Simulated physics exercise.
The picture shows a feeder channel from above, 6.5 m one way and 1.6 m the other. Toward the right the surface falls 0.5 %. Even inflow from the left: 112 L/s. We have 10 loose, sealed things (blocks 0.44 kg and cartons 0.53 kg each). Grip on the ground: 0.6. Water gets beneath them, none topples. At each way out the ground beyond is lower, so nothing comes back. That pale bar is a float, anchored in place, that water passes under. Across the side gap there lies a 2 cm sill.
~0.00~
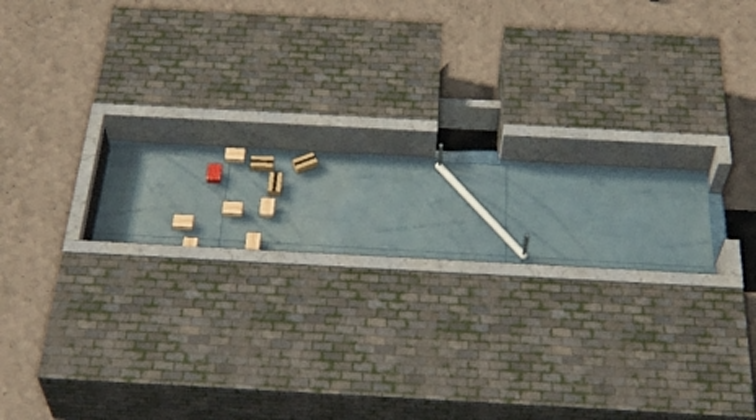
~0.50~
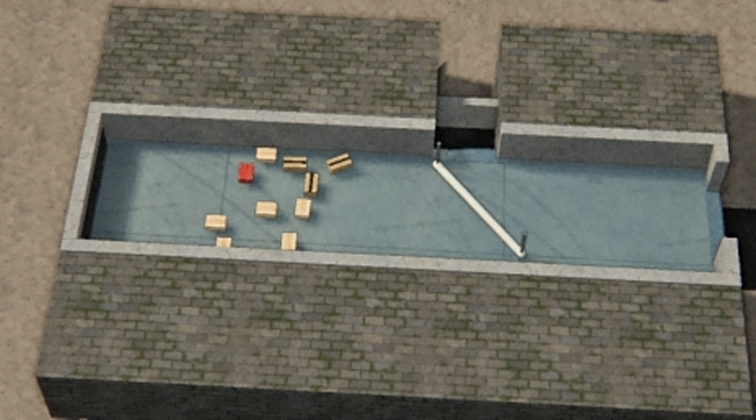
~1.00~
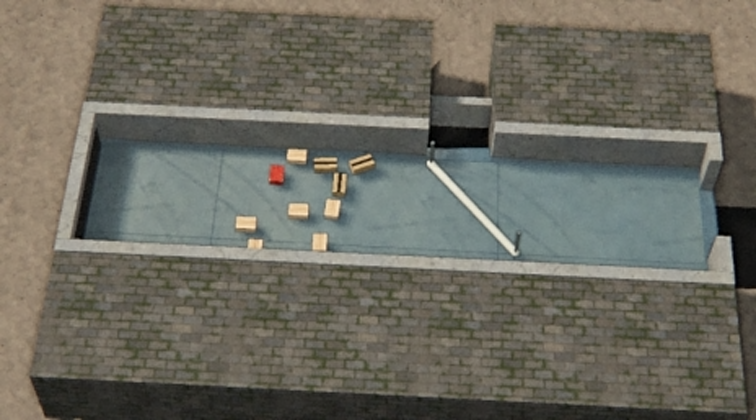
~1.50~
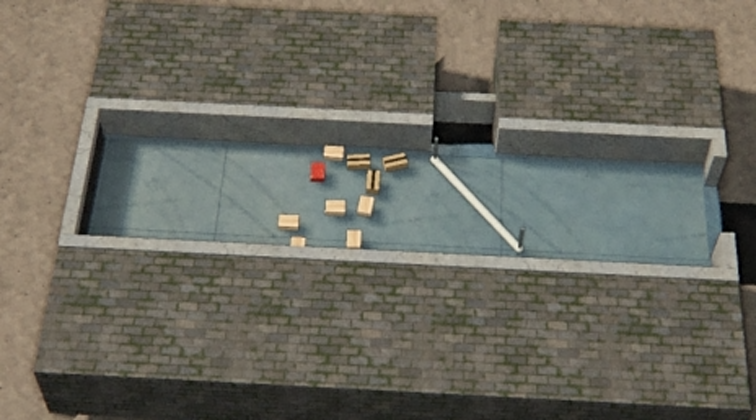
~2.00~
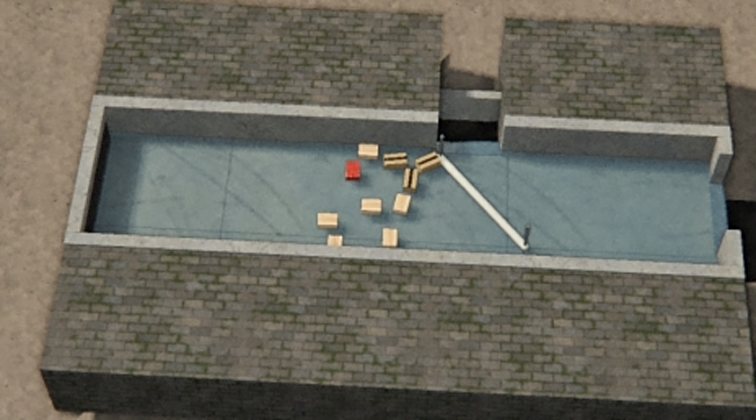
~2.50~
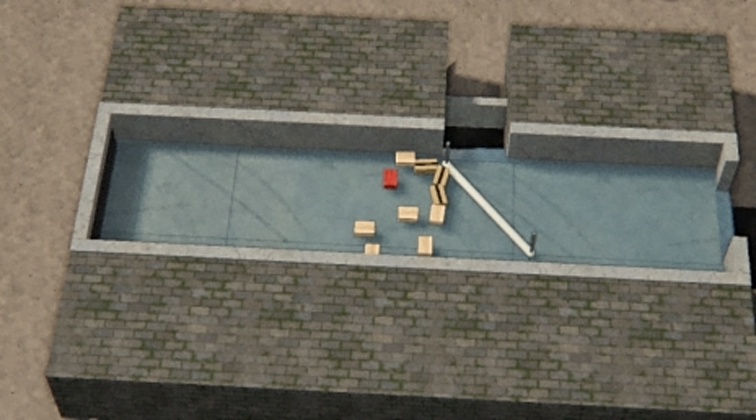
Wooden blocks and a red one drift right along the channel, some reaching the pale bar.
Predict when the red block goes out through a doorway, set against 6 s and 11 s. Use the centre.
It goes out after 11 s, or not at all.
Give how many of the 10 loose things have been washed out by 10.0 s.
That would be 0.
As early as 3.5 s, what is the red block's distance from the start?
By then it has shifted roughly 250 cm.
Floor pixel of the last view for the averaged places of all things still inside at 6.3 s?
Roughly at (485, 227).
After 3.5 s the red block is near (441, 185), 2.4 m from its start, afloat; 0 of 10 are out; 10 afloat.
After 6.3 s the red block is near (454, 198), 2.5 m from its start, afloat; 0 of 10 are out; 10 afloat.
After 10.0 s the red block is near (474, 203), 2.7 m from its start, afloat; 0 of 10 are out; 10 afloat.
After 14.0 s the red block is near (474, 203), 2.7 m from its start, afloat; 3 of 10 are out; 7 afloat.
